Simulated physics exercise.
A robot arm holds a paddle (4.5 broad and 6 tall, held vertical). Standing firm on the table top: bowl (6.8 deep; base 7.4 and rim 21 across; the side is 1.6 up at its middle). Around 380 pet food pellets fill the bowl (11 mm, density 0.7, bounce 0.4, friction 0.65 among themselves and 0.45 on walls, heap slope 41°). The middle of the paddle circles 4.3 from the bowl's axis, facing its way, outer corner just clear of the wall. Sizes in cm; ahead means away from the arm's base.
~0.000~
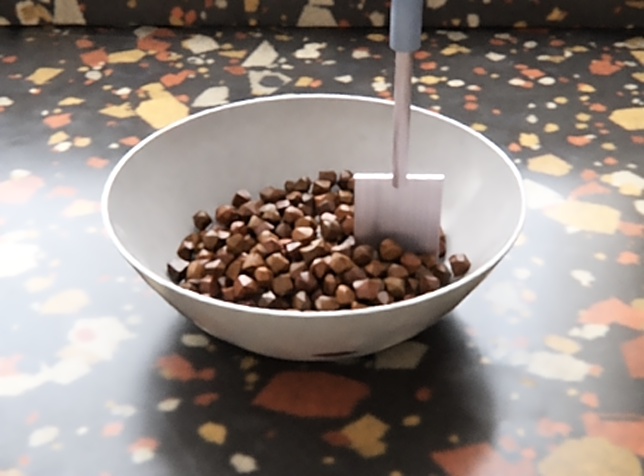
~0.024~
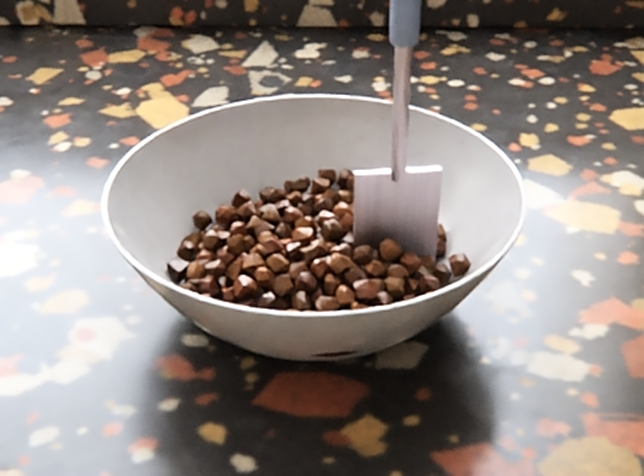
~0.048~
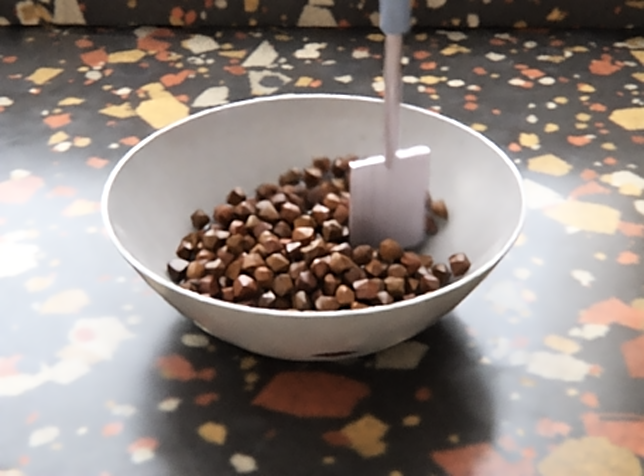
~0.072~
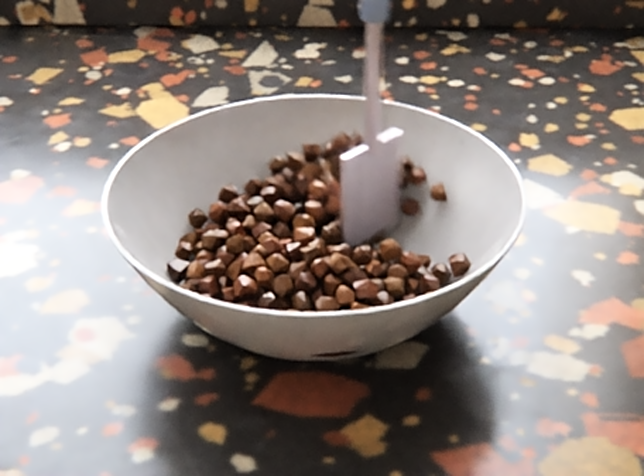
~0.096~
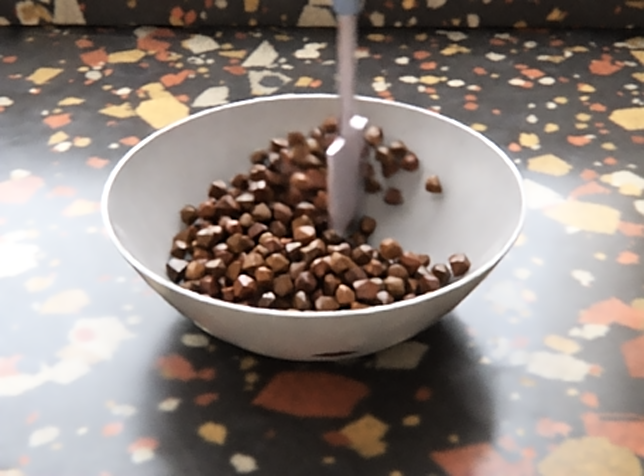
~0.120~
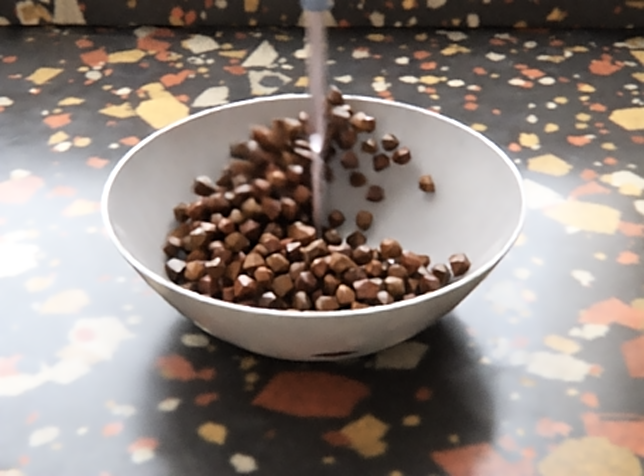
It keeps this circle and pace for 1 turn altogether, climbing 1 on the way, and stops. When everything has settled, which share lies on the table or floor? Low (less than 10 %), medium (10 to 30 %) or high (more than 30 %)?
A medium share, 10 to 30 %, ends on the table or floor.
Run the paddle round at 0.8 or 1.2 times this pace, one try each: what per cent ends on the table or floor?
Some 5 and 20 per cent.
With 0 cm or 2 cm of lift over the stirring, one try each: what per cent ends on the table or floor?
About 10 and 5 per cent.
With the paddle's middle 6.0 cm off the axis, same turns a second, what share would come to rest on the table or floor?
Then about 5 per cent.
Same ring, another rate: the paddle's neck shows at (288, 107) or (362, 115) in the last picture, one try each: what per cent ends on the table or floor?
Some 20 and 5 per cent.
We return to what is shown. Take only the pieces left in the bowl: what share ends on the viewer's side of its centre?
Roughly 50 per cent.
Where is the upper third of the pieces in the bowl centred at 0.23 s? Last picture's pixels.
At about (181, 229).
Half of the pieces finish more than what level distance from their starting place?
About 7 cm.
After 0.23 s, 191° round, highest piece 10 above the table; 372 in the bowl, 6 in flight or on the tool.
After 0.34 s, 292° round, highest piece 11 above the table; 340 in the bowl, 10 on the table or floor, 28 in flight or on the tool.
After 0.60 s, 0° round, highest piece 6 above the table; 325 in the bowl, 53 on the table or floor.
After 1.30 s, 0° round, highest piece 6 above the table; 325 in the bowl, 53 on the table or floor.
In the end, 325 in the bowl, 53 on the table or floor. That is 14 % on the table or floor.
